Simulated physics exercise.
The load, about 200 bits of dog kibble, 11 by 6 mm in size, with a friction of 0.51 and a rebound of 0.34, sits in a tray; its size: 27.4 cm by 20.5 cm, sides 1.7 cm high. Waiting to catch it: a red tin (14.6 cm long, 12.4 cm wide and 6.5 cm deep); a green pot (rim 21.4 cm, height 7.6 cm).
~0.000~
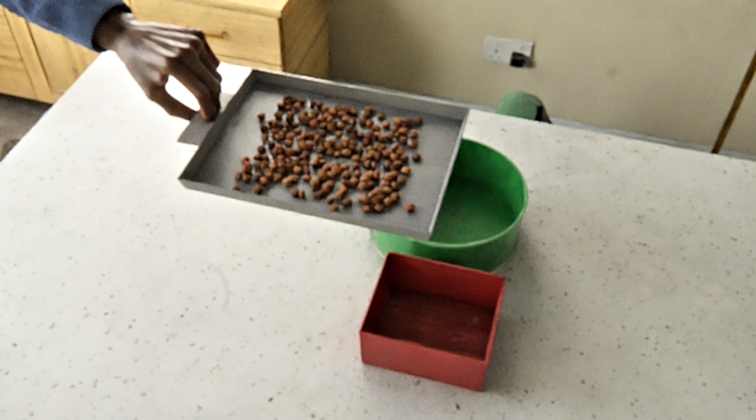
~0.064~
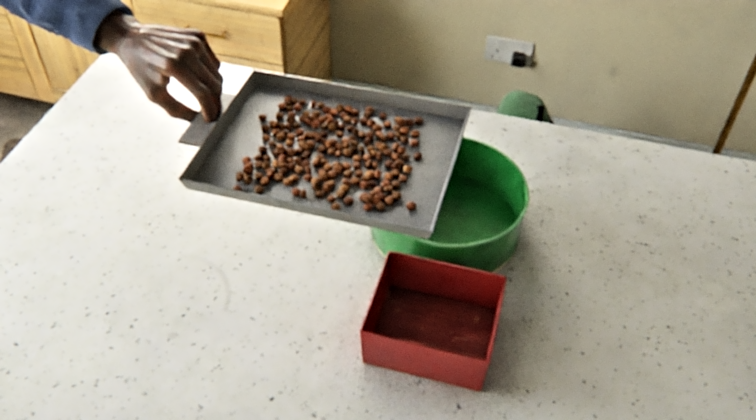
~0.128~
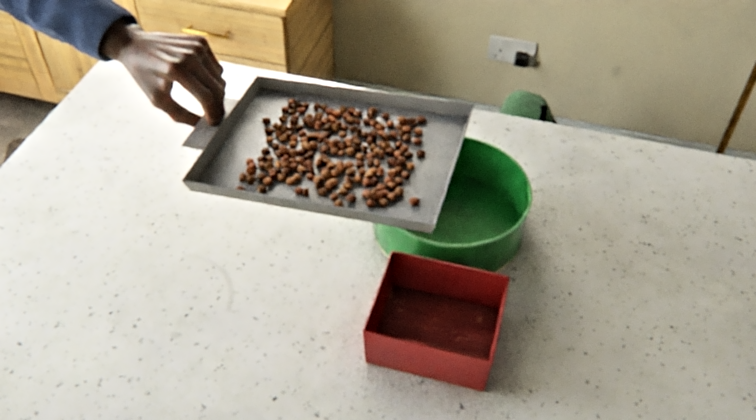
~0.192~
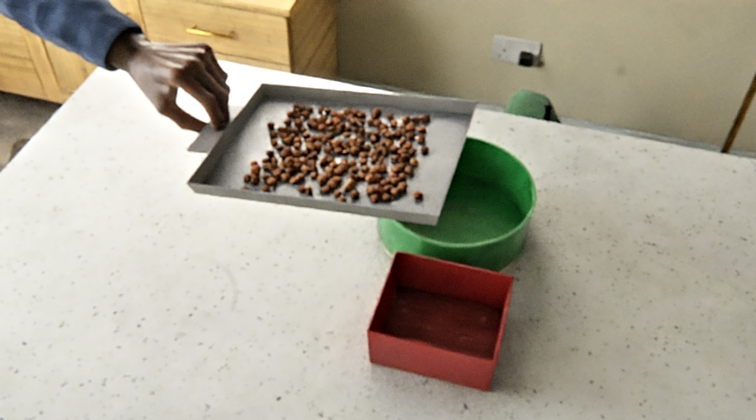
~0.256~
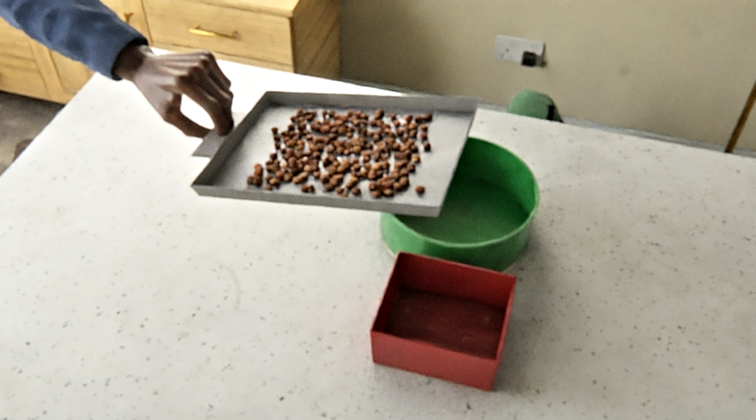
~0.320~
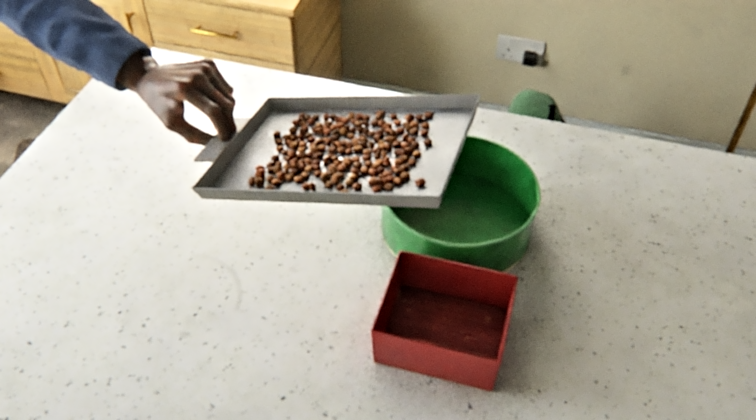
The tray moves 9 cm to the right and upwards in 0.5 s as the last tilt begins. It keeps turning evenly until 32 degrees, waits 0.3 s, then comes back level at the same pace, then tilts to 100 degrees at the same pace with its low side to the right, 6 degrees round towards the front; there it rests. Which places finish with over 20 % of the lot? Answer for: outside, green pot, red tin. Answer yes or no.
Outside everything: Yes; in the green pot: Yes; in the red tin: Yes.
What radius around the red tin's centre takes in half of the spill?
About 14 cm.
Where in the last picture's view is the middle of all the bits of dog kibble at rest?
At about (455, 275).
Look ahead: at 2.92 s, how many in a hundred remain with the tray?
Some 55 per cent of the load.
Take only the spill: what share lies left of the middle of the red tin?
Some 40 per cent.
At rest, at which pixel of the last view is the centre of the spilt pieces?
At about (494, 302).
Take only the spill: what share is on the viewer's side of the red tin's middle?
Roughly 30 per cent.
After 1.32 s, tilt 16 degrees; tray 100 %; middle of all pieces on or above the table near (296, 129).
After 2.15 s, tilt 25 degrees; tray 100 %; middle of all pieces on or above the table near (370, 81).
After 2.92 s, tilt 70 degrees; green pot 15 %, red tin 10 %, tray 55 %, outside 15 %; middle of all pieces on or above the table near (478, 249).
Then, at 3.65 s, tilt 100 degrees; green pot 40 %, red tin 25 %, outside 30 %; middle of all pieces on or above the table near (463, 285).
In the end, at 4.4 s, green pot 40 %, red tin 25 %, tray 0 %, outside 30 %.
